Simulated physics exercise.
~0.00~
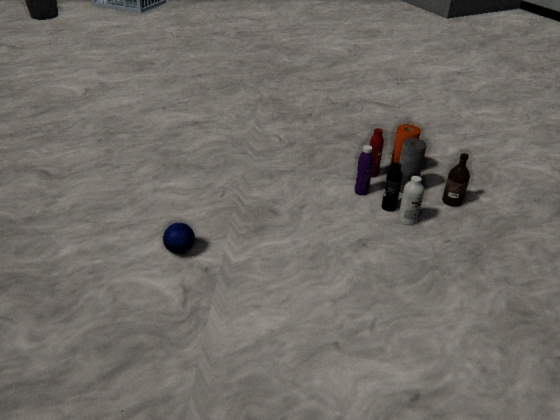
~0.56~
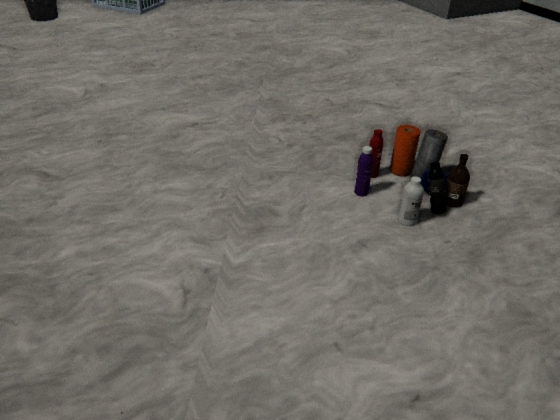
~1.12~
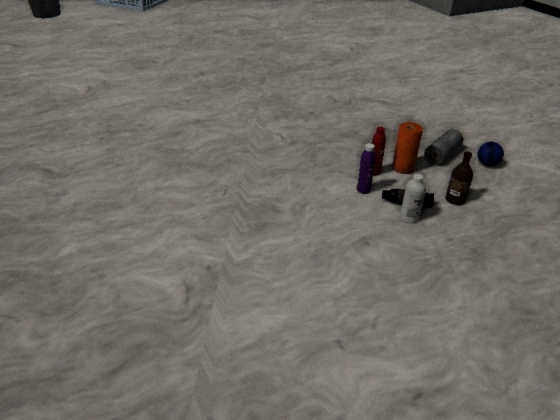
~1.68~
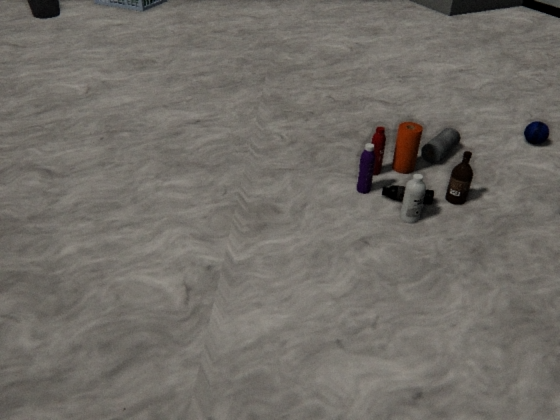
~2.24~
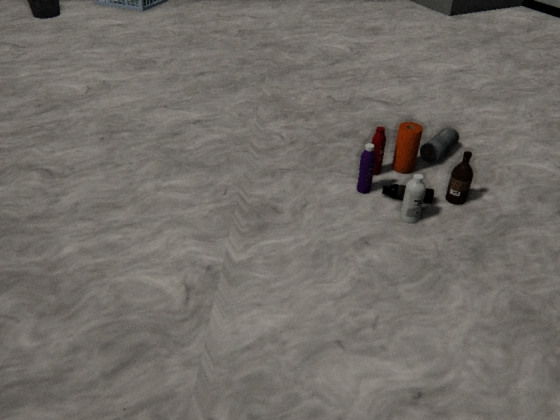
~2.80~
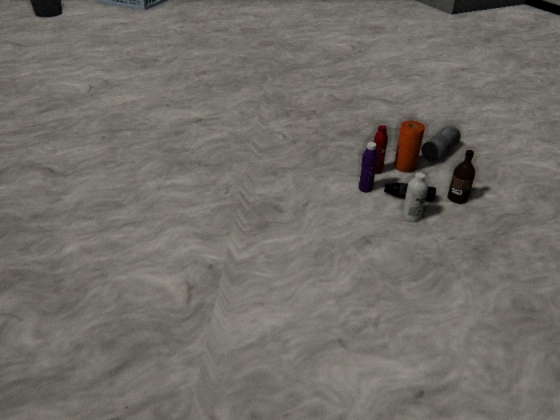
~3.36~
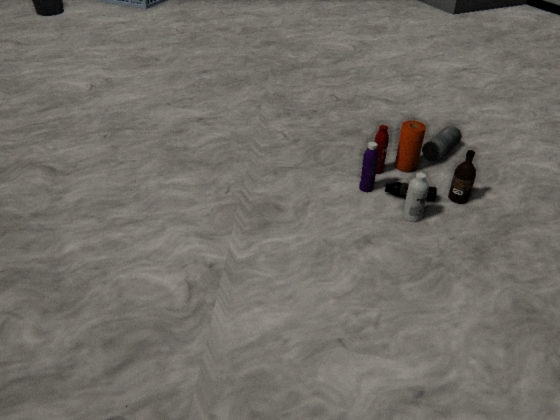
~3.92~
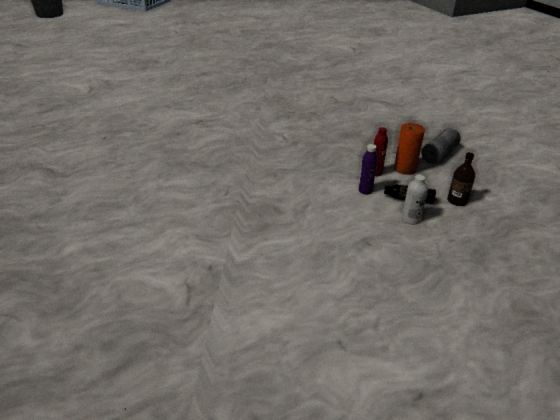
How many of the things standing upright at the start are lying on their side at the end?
Two of them end up lying on their side, the black bottle and the grey roll.
